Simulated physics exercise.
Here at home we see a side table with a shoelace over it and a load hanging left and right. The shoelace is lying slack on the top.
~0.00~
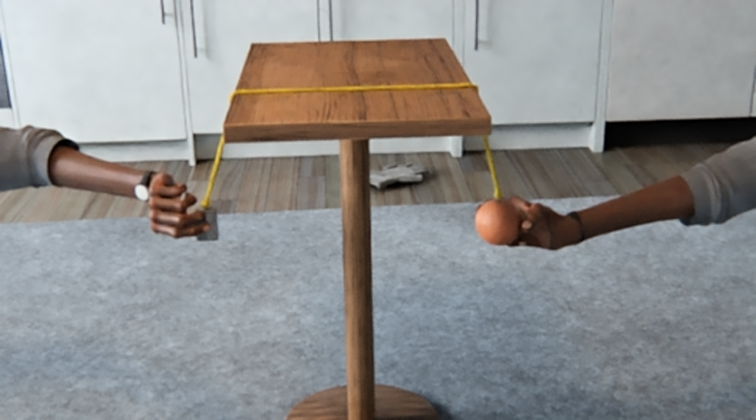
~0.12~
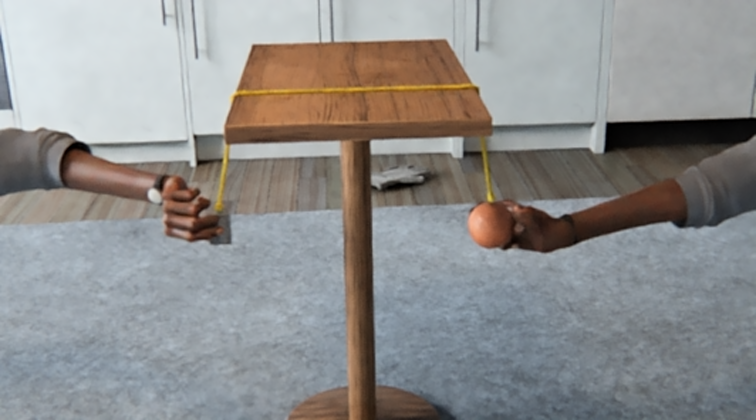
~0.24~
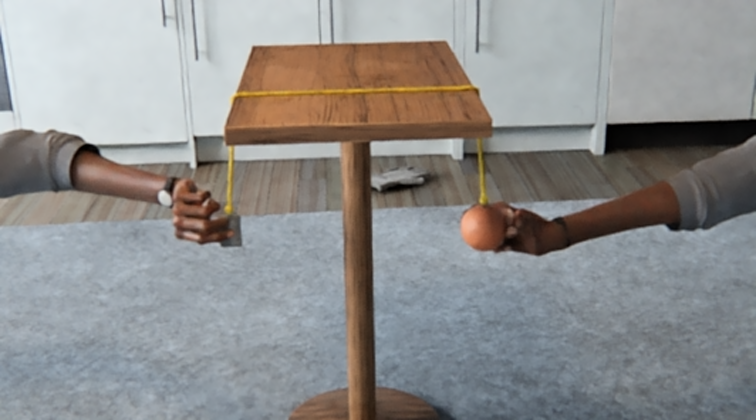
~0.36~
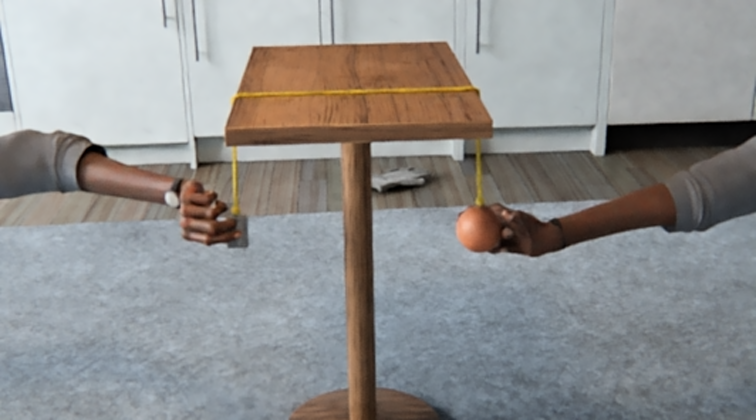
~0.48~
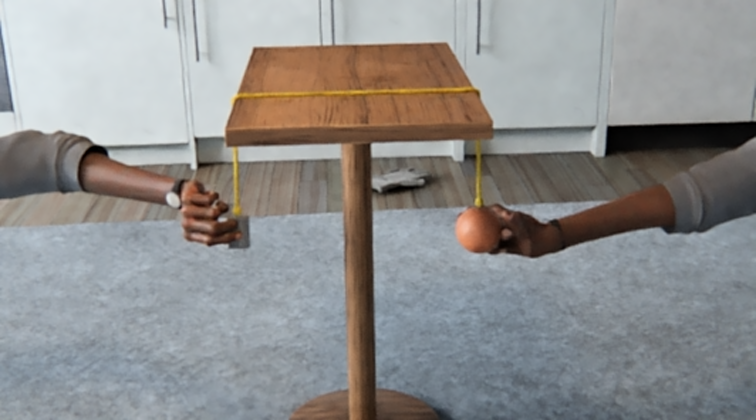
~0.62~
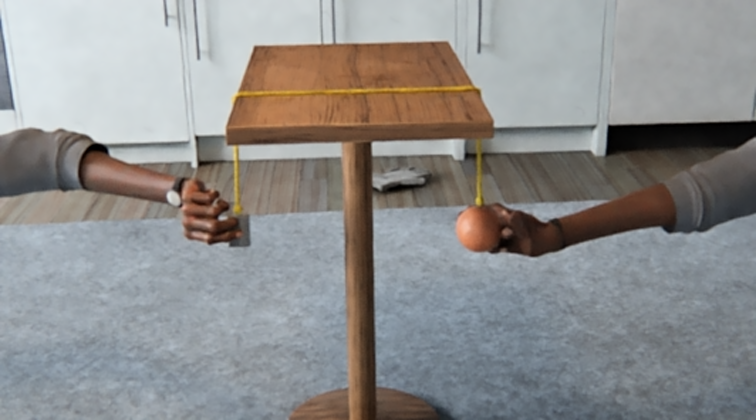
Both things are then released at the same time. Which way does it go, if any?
Down on the right.
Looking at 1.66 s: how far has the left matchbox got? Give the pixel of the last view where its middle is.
Near (682, 394).
After 1.00 s, left matchbox higher near (205, 112); right orange lower near (474, 317).
After 1.34 s, left matchbox pulled up onto the top near (466, 88); right orange down on the floor.
After 1.66 s, left matchbox lower near (682, 394); right orange down on the floor.
At rest, left matchbox down on the floor; right orange down on the floor. The shoelace is pulled to the right.
